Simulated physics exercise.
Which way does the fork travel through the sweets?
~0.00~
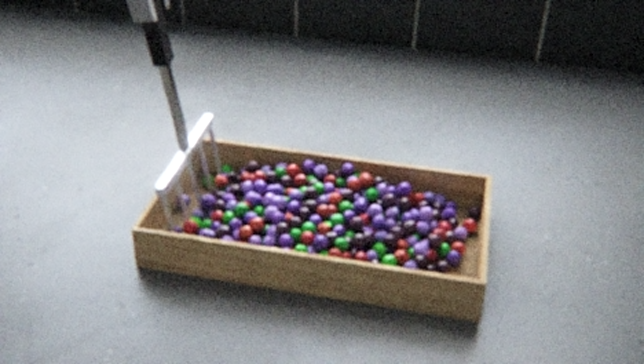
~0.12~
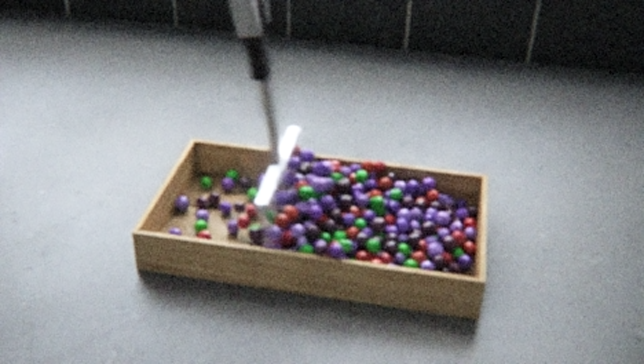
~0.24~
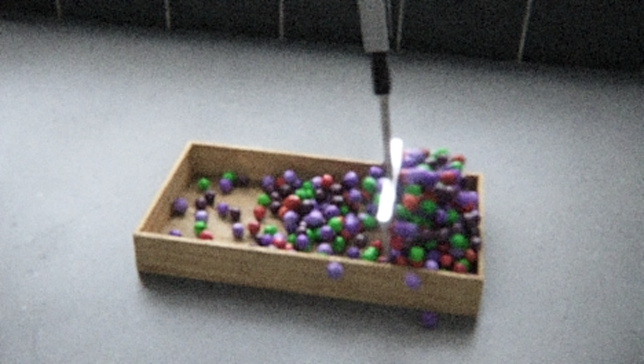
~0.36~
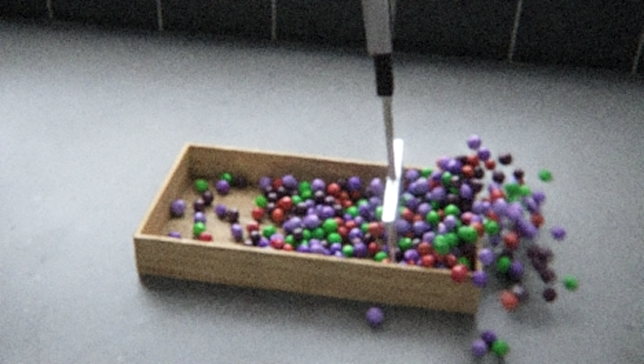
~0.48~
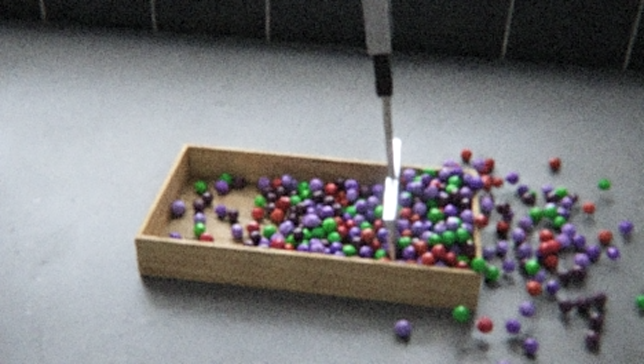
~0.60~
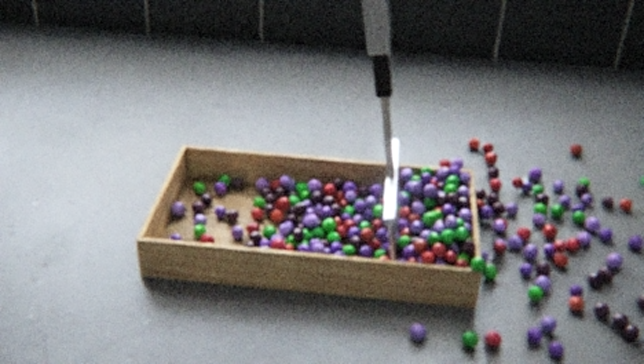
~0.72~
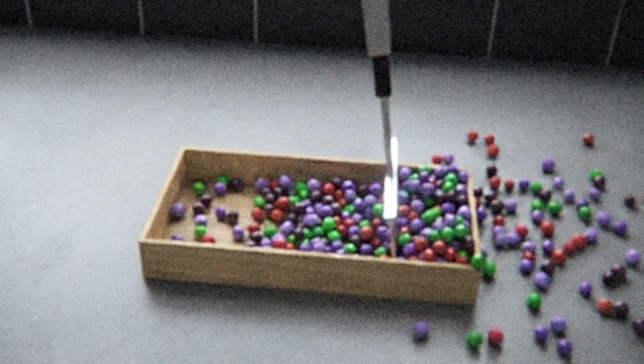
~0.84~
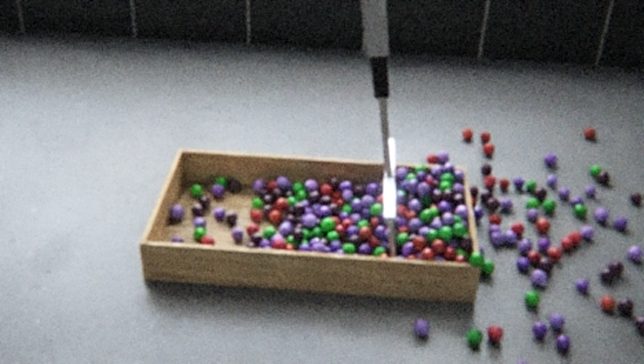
The fork moves to the right, from the left end of the trough toward the right end.
